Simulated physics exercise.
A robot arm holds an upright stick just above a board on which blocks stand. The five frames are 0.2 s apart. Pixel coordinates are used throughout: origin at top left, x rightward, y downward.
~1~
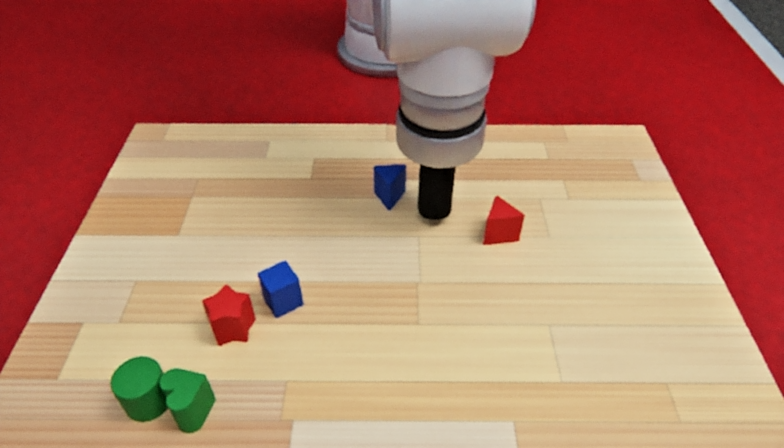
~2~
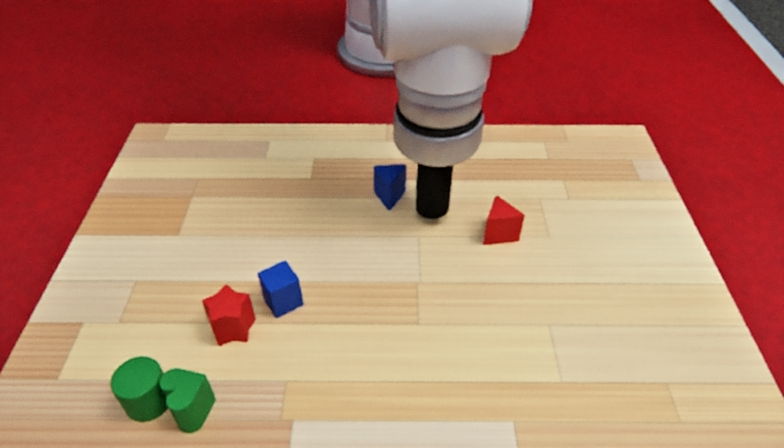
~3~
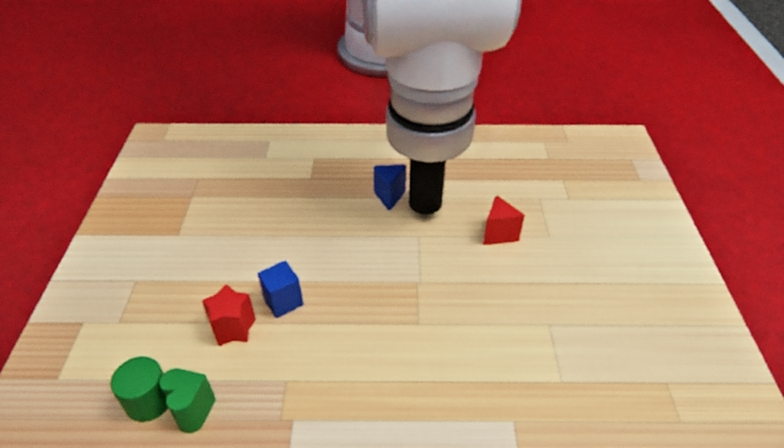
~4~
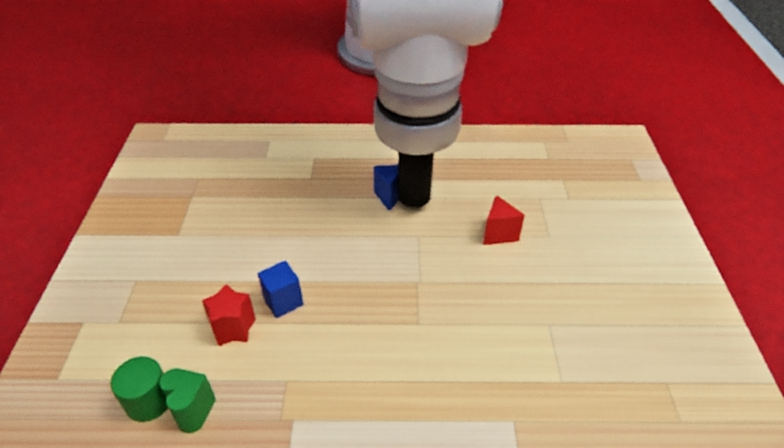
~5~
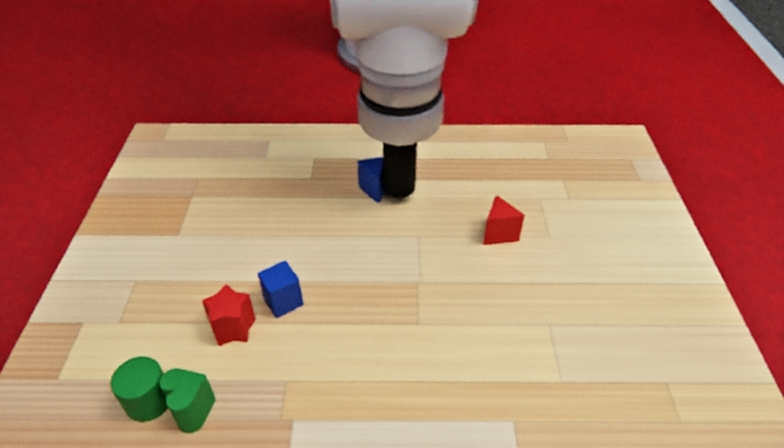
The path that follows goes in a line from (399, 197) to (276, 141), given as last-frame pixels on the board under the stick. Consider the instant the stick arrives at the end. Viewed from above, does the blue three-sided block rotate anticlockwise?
Going by the path, yes.
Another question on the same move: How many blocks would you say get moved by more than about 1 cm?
It moves one block.
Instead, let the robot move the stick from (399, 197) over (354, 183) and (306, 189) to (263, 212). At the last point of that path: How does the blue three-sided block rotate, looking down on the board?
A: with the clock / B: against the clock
The one that fits is A, with the clock.
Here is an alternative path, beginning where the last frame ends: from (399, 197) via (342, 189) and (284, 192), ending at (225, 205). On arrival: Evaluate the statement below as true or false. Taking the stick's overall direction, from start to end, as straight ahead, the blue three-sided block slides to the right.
True
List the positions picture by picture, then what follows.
Lower end of the stick at (435, 209), tops of blocks, blue three-sided block at (390, 171), in the first picture.
Stick at (432, 208), blocks as before, in the second picture.
Stick at (426, 203), blocks as before, in the third picture.
Stick at (414, 197), blocks as before, in the fourth picture.
Stick at (399, 188), blue three-sided block at (375, 164), in the fifth picture.
What follows on the original path. One third of the way, stick at (355, 167); blue three-sided block at (329, 145).
Two thirds of the way, stick at (313, 149); blue three-sided block at (286, 129), turned 15° anticlockwise.
At the end, stick at (274, 132); blue three-sided block at (247, 120), turned 45° anticlockwise.
